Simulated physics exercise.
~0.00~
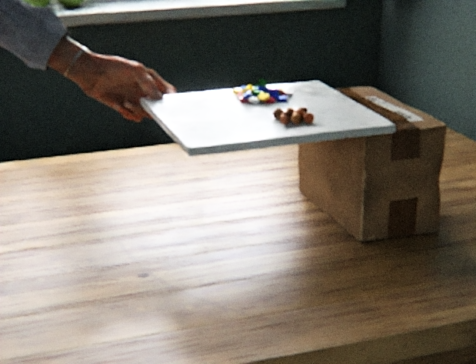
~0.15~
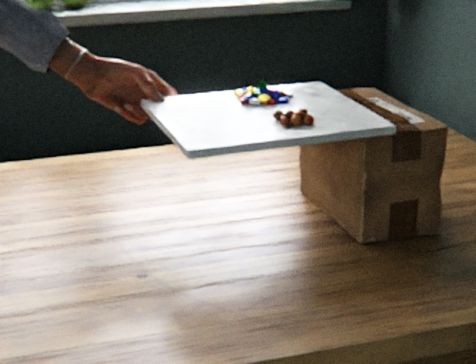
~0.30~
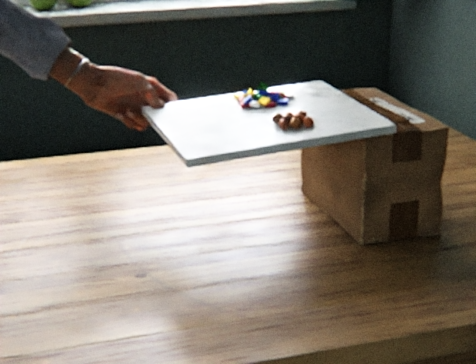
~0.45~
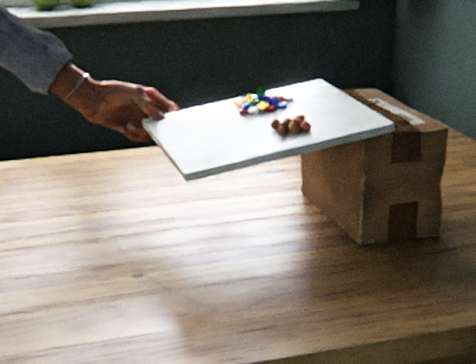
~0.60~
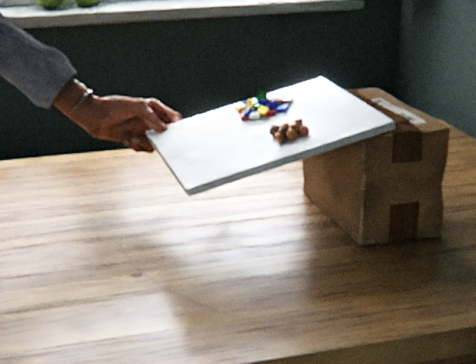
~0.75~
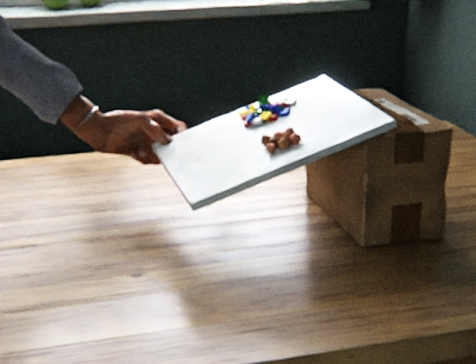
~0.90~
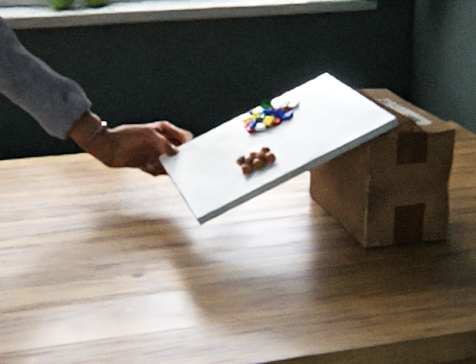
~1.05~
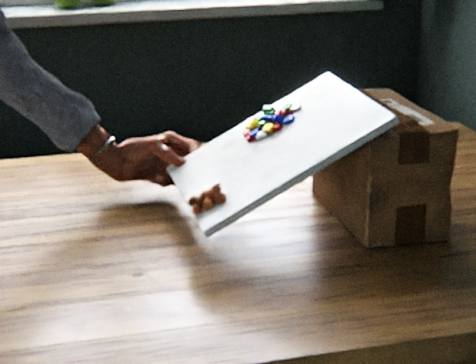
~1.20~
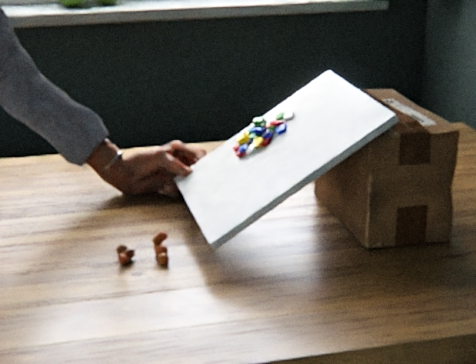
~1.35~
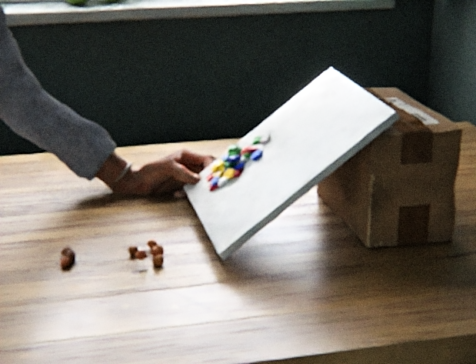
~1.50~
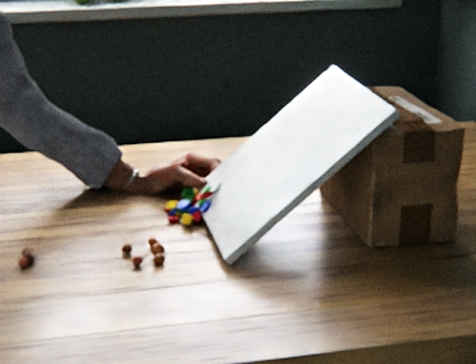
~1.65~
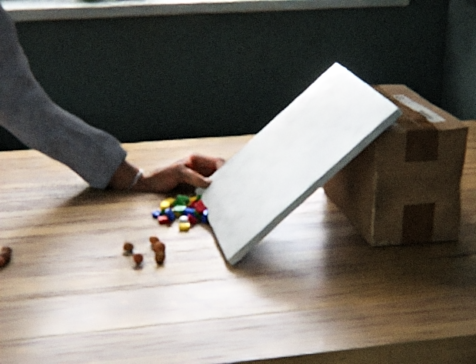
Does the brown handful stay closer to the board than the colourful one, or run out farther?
The brown handful runs out farther, scattering to the left across the table while the colourful pieces end up mostly at the foot of the board.
